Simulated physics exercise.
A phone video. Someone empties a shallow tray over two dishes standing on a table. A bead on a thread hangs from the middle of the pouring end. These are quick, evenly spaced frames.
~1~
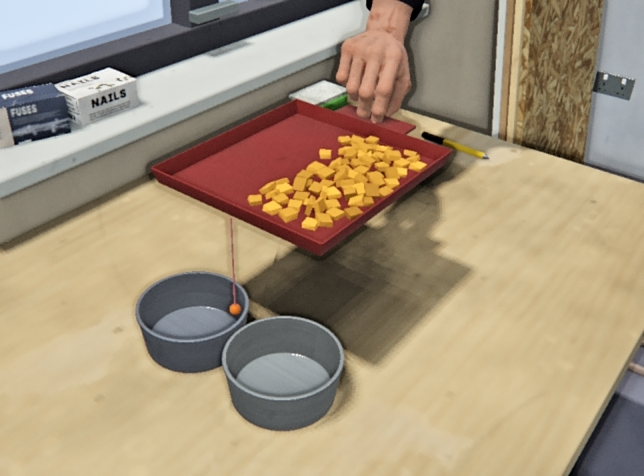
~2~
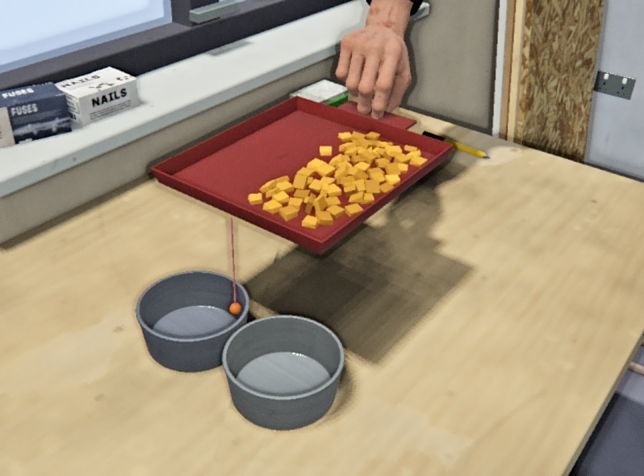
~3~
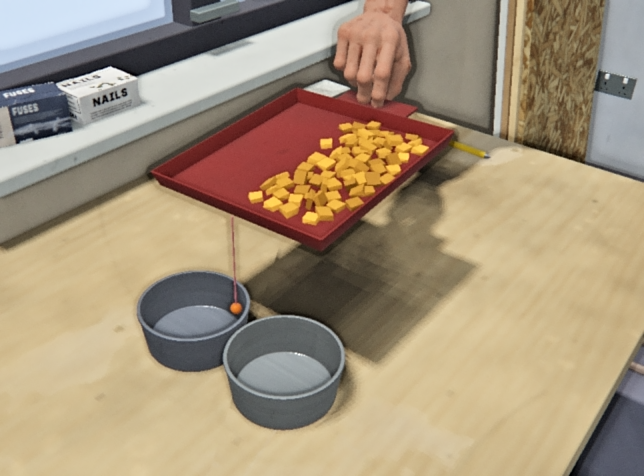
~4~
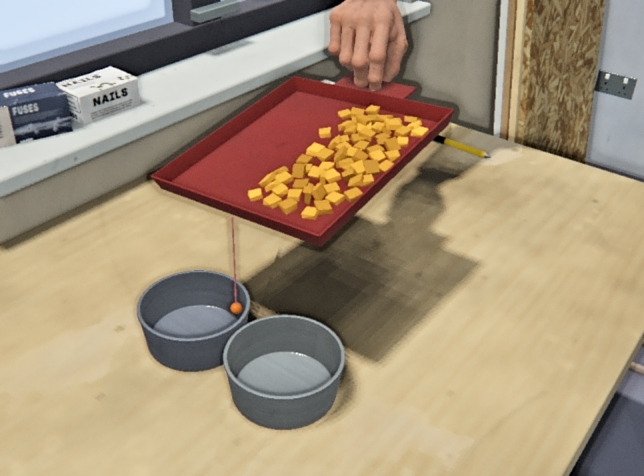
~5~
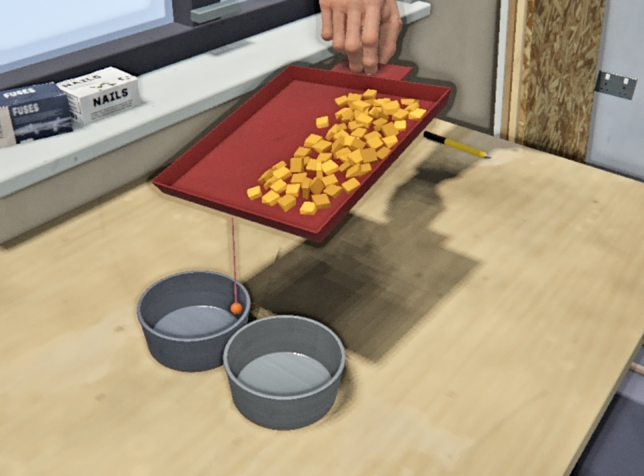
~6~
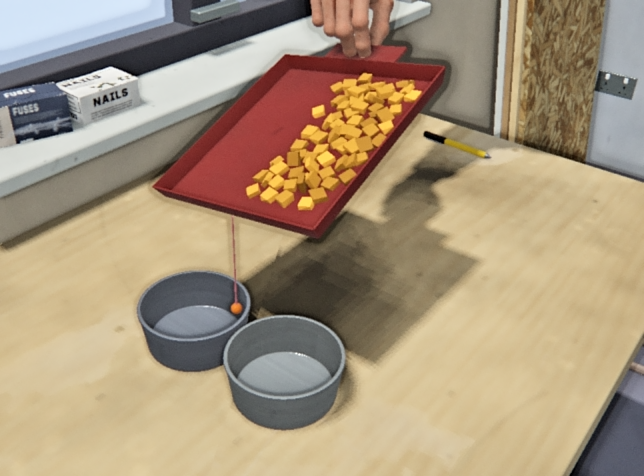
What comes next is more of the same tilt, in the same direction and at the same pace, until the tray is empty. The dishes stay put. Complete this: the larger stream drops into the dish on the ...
... left.
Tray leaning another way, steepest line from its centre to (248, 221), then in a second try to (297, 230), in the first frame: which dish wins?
Results - the dish on the right side first, the dish on the right side second.
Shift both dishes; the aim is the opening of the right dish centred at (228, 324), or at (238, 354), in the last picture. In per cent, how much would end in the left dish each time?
In order: 70 percent and 80 percent.
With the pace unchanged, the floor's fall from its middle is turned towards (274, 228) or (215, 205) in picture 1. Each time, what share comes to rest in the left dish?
First case around 0 per cent, second case 50 per cent.
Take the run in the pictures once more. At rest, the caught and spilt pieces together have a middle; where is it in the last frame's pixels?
I'd put the middle somewhere around (179, 326).
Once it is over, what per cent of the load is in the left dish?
Roughly 80 %.
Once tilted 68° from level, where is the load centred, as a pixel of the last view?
Look close to (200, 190) in the last picture.
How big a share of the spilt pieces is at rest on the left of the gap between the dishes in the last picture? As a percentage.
About 100 percent of the spill.
Just after the last frame, tray tipped steeply; almost all on the tray; about a tenth in the air.
A moment on, tray tipped past a quarter turn; just a few on the tray; roughly two thirds in the left dish; roughly a quarter outside both; about a tenth in the air.
Further on, tray tipped past a quarter turn; the larger part in the left dish; roughly a quarter outside both.
When it is over, tray tipped past a quarter turn; not one in the right dish; the larger part in the left dish; roughly a quarter outside both.
